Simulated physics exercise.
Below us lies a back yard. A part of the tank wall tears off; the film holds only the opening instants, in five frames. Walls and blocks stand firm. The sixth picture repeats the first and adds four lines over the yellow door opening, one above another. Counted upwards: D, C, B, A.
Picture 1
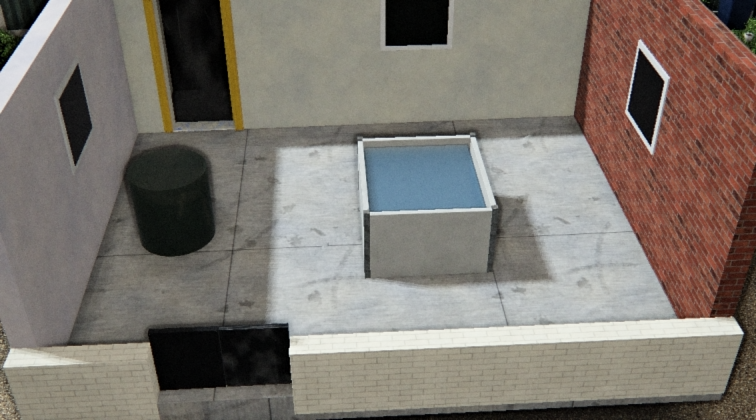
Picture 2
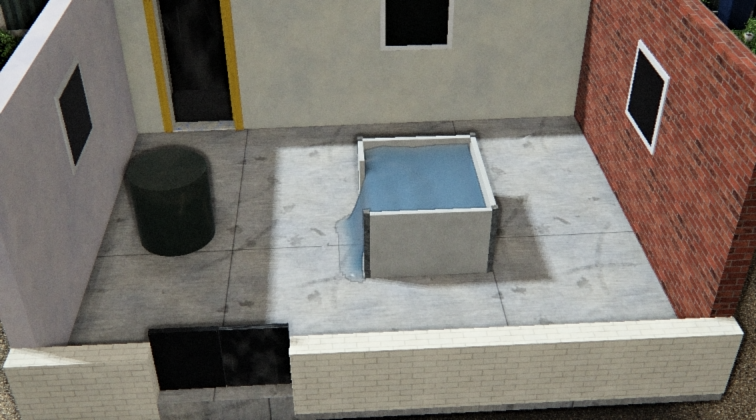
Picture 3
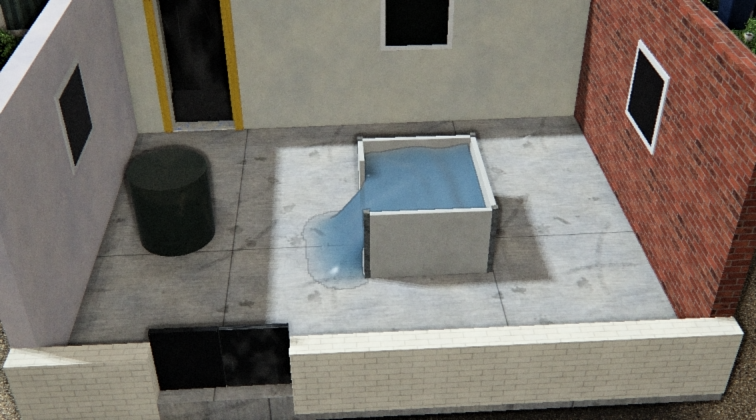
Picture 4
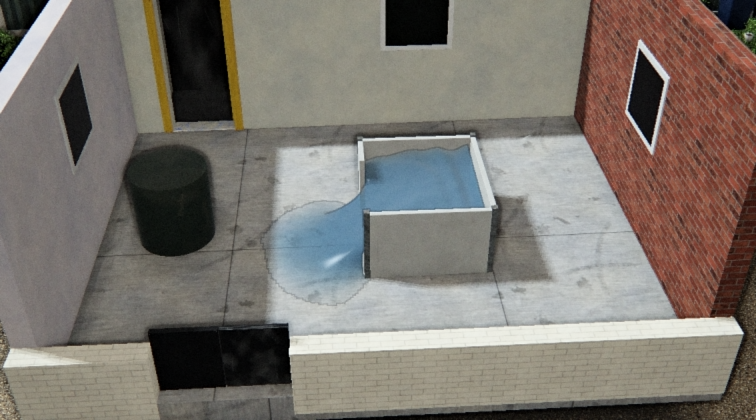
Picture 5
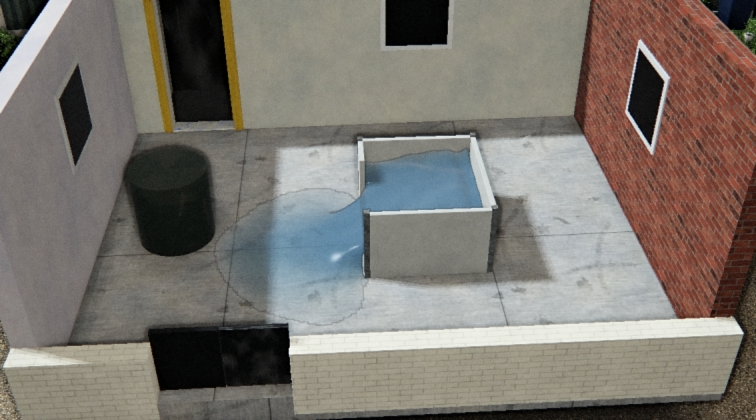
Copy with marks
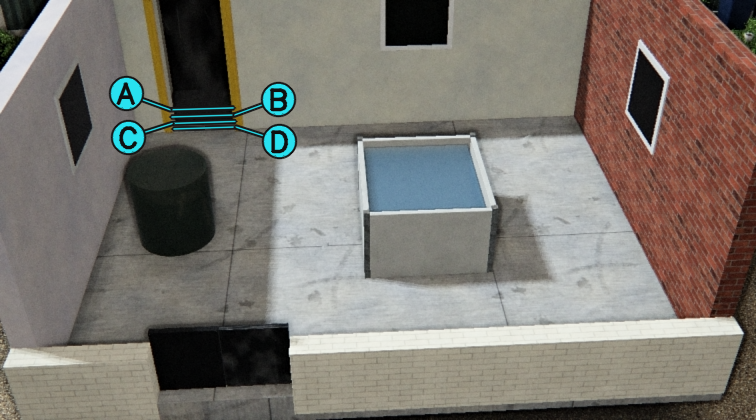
In a walled back yard, water sat still in a raised tank until it poured out through the tank's left side and spread leftward across the paving in a wide, rounded puddle.
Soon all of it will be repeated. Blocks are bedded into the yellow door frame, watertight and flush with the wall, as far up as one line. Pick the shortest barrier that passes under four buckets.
C is the one.
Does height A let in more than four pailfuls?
No, that is safe.
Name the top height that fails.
Here it is height D.
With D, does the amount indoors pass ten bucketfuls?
Yes, clearly.
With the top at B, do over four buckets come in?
No, that is safe.
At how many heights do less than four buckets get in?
Three of the four.
On the marked copy, A at (202, 108); B at (203, 115); C at (203, 122); D at (204, 128); from the bottom up D, C, B, A.
With A, nothing gets over.
With B, nothing gets over.
With C, a splash gets over, under a bucket.
With D, some 15 bucketfuls get in.
